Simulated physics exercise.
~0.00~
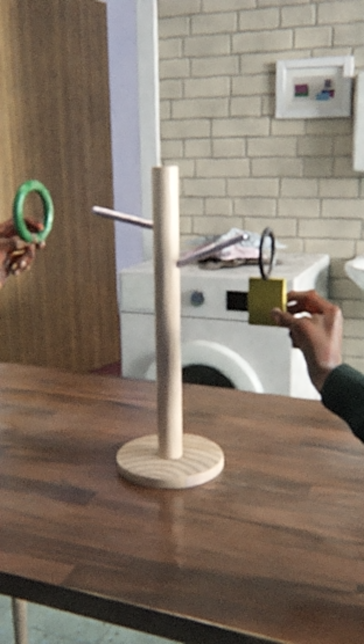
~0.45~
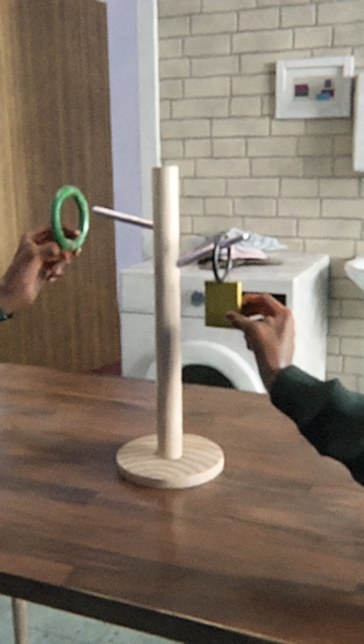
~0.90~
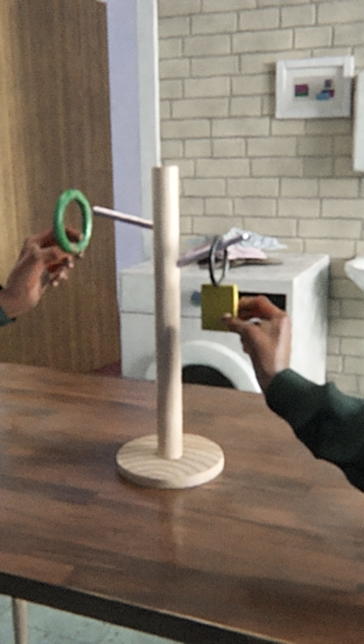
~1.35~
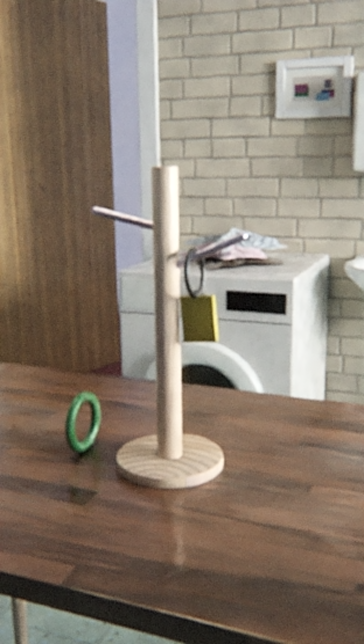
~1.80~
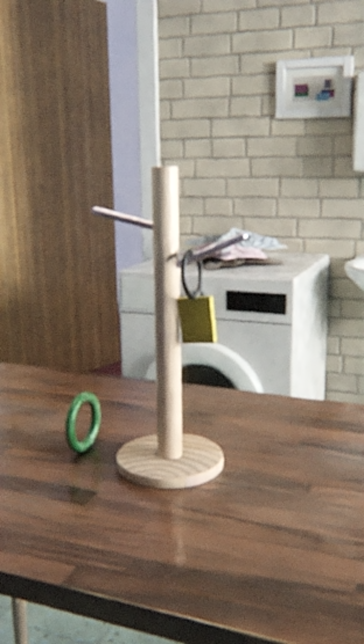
A green ring in a hand at the left and a yellow tag with a dark loop in a hand at the right move toward a pale wooden stand with a peg on each side. The stand is on a brown table, seen from the front by a still camera, with a white washing machine and a brick wall behind. The hands bring both things close to the pegs, pause, then withdraw. The green ring drops and ends upright on the tabletop left of the round base. The yellow tag tilts slightly and stays hanging at the right.
